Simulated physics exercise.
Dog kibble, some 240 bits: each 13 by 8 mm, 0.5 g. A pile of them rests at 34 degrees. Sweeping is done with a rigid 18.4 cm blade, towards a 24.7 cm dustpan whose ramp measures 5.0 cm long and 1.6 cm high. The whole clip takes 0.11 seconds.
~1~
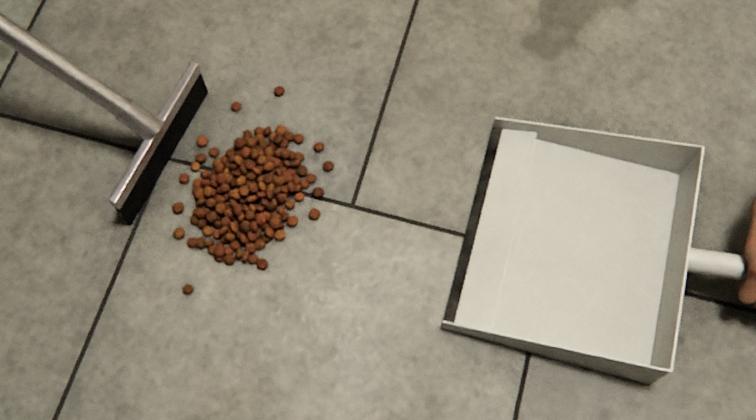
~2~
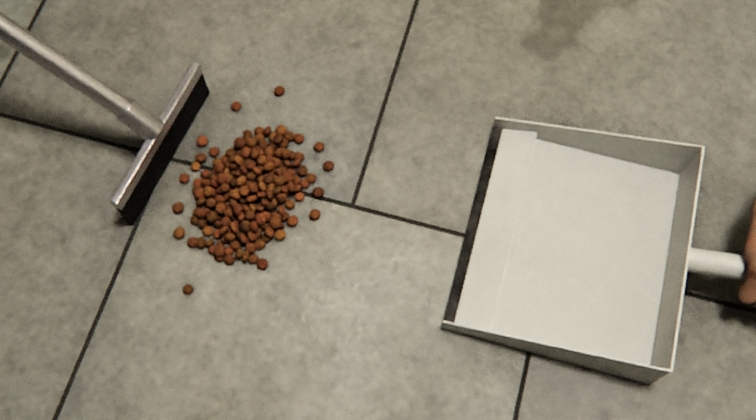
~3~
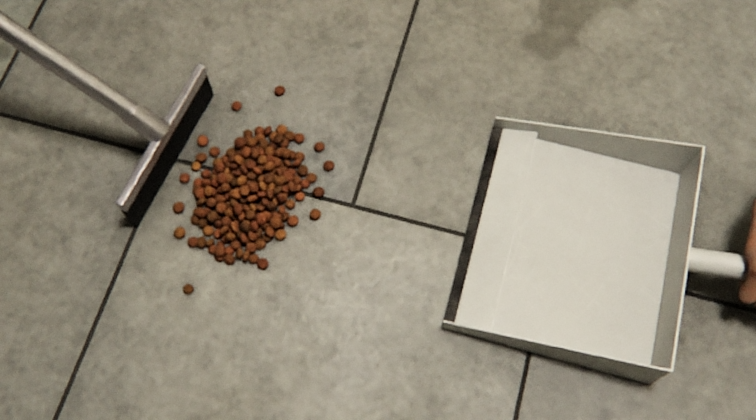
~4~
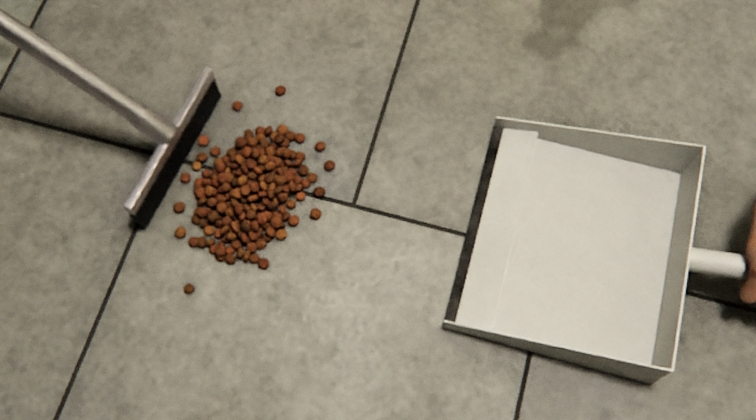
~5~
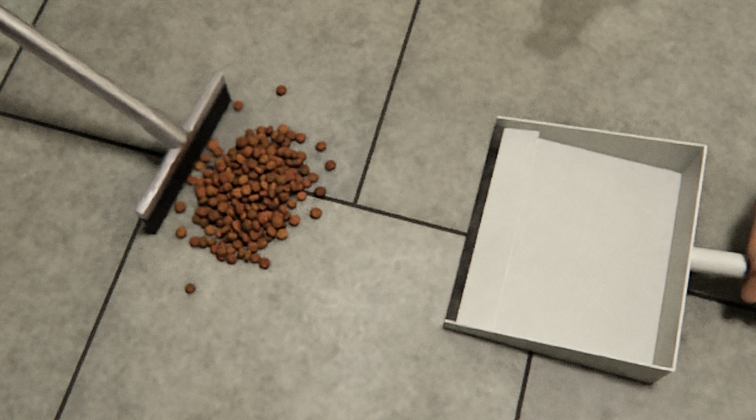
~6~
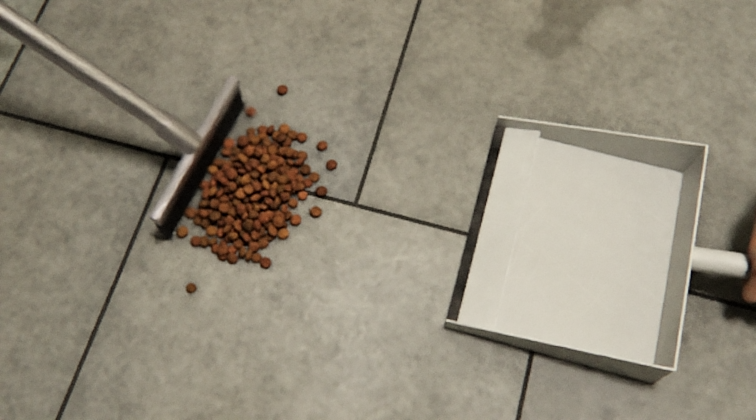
A pile of brown kibble lay on grey tiles as a squeegee-like blade slid slowly in from the left and nudged its near edge, while a hand kept a dustpan still on the right.
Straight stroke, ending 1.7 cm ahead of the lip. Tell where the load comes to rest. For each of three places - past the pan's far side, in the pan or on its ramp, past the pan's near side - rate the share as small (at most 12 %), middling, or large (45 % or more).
Far side: Small; pan: Middling; near side: Middling.
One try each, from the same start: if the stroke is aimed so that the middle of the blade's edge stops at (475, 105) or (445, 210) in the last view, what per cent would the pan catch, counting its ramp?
Roughly 5 per cent for the first try and 35 per cent for the second.
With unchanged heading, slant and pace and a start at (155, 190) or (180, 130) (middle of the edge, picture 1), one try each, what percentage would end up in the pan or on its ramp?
Roughly 30 % and 35 %.
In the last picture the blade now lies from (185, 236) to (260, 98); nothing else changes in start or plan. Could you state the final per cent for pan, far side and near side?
Final per cent - pan 50, far 0, near 30.
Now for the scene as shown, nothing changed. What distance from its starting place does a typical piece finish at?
That distance is close to 26 cm.
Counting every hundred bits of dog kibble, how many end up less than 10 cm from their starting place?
About 5 %.
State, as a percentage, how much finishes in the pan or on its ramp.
I'd say close to 40 per cent.
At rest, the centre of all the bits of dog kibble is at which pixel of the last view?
Once everything settles, the centre is around (459, 275).
Then, 0.18 s after the last picture, middle of the blade 17 cm from the lip; 0 % over the lip, far side 0 %, near side 10 %.
Then, 0.31 s after the last picture, middle of the blade 7 cm from the lip; 0 % over the lip, far side 0 %, near side 20 %.
Then, 0.56 s after the last picture, middle of the blade 3 cm from the lip; 40 % over the lip, far side 0 %, near side 25 %.
In the end, far side 0 %, pan 40 %, near side 25 %, in front of the lip or behind the blade 40 %.
